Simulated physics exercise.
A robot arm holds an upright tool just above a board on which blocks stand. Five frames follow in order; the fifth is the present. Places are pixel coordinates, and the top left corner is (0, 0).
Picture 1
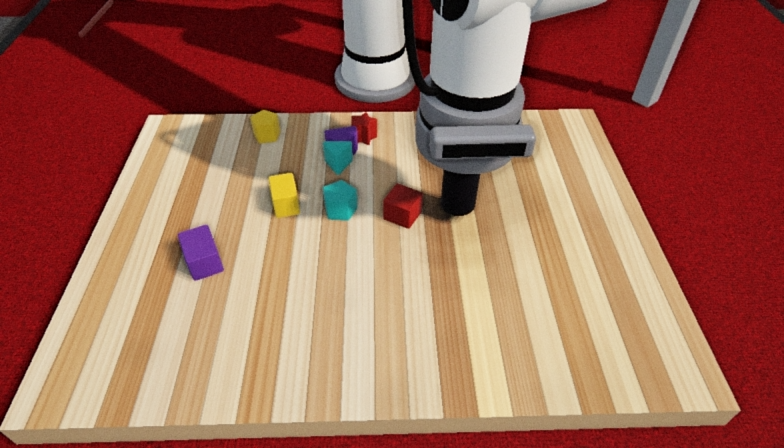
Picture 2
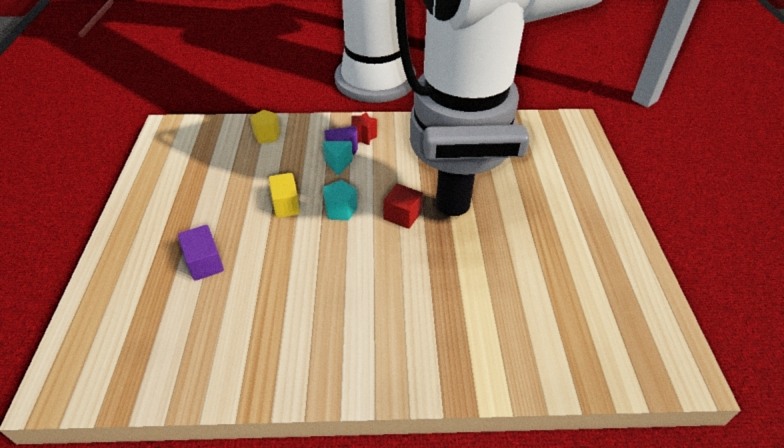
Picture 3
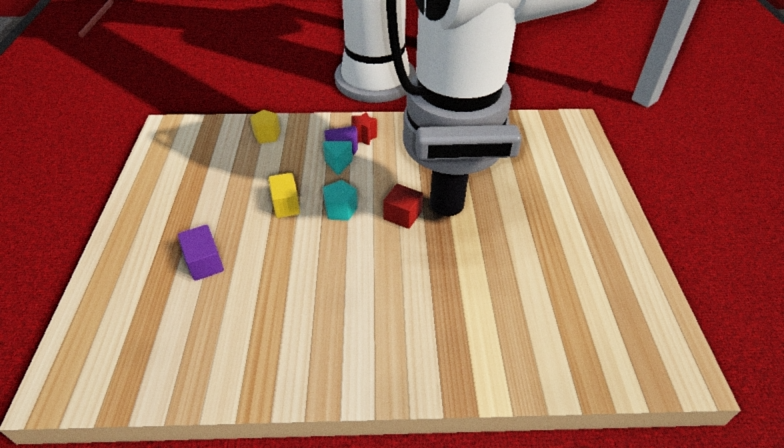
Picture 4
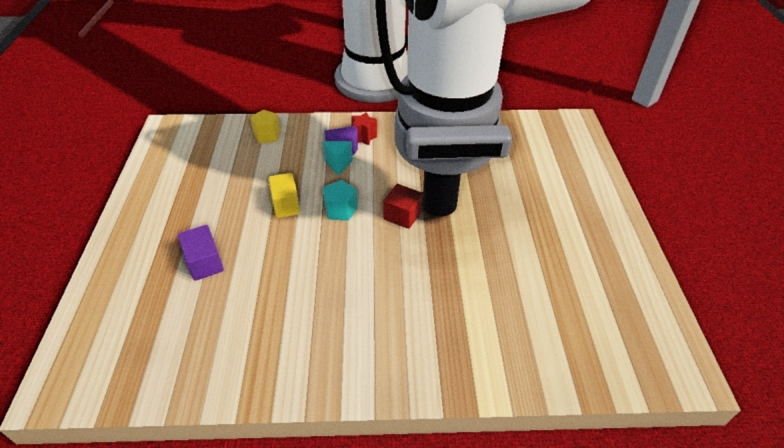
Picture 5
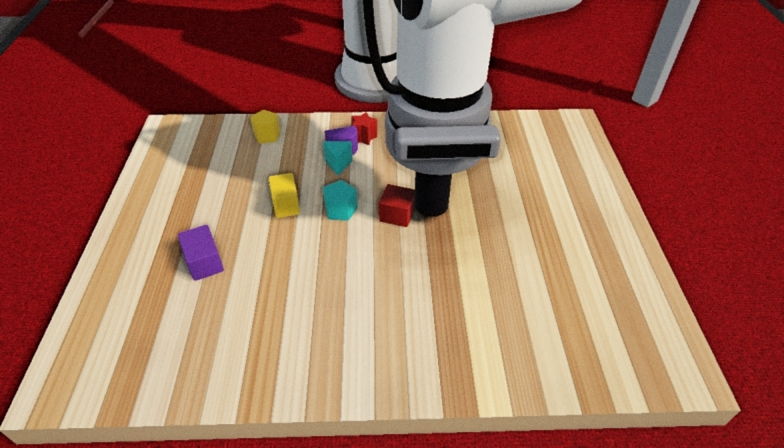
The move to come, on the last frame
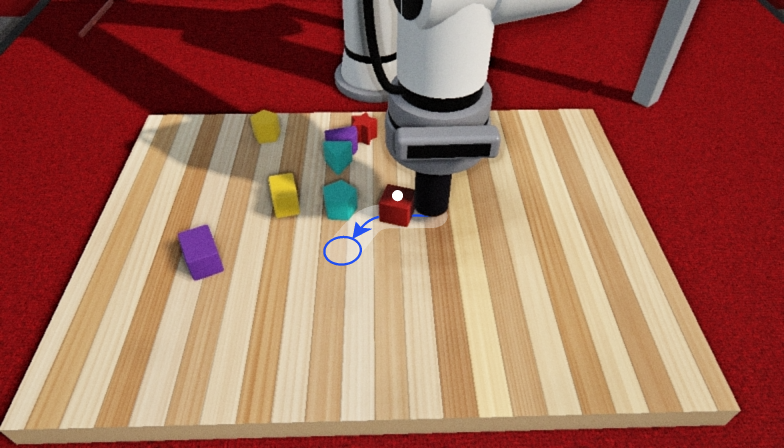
The footage shows a robot arm holding an upright black tool over a striped wooden board scattered with coloured blocks. The tool moves slowly left toward the red block, which then shifts slightly left while the other blocks stay still.
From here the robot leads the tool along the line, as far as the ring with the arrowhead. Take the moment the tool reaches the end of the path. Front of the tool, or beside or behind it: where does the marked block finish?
The block gets away.
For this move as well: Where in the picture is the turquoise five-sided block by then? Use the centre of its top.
Around pixel (306, 189).
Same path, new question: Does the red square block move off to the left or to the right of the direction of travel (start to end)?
Slides right.
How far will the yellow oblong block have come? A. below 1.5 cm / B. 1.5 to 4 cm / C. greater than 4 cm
A: Below 1.5 cm.
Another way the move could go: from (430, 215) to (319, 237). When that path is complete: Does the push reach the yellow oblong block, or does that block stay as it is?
It gets pushed out of place.
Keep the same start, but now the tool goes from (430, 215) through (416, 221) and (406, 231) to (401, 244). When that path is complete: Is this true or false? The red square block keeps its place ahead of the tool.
Answer: False.
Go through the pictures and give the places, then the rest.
Tool tip at (458, 204); block tops, yellow oblong block at (283, 185); turquoise five-sided block at (339, 191); red square block at (403, 196), in the first picture.
Tool at (453, 204); blocks unchanged, in the second picture.
Tool at (447, 205); blocks unchanged, in the third picture.
Tool at (440, 205); blocks unchanged, in the fourth picture.
Tool at (431, 205); yellow oblong block at (283, 185); turquoise five-sided block at (339, 191); red square block at (398, 196), in the fifth picture.
Path on the board, from (430, 215) by way of (394, 216) and (363, 226) to (343, 250); the dot is on the red square block.
What follows on the original path. One third of the way, tool at (394, 205); turquoise five-sided block at (332, 191); red square block at (361, 196).
Two thirds of the way, tool at (362, 216); yellow oblong block at (279, 186); turquoise five-sided block at (306, 189); red square block at (330, 200), turned 15° clockwise.
At the end, tool at (342, 240); yellow oblong block at (279, 186); turquoise five-sided block at (306, 189); red square block at (330, 200), turned 15° clockwise.
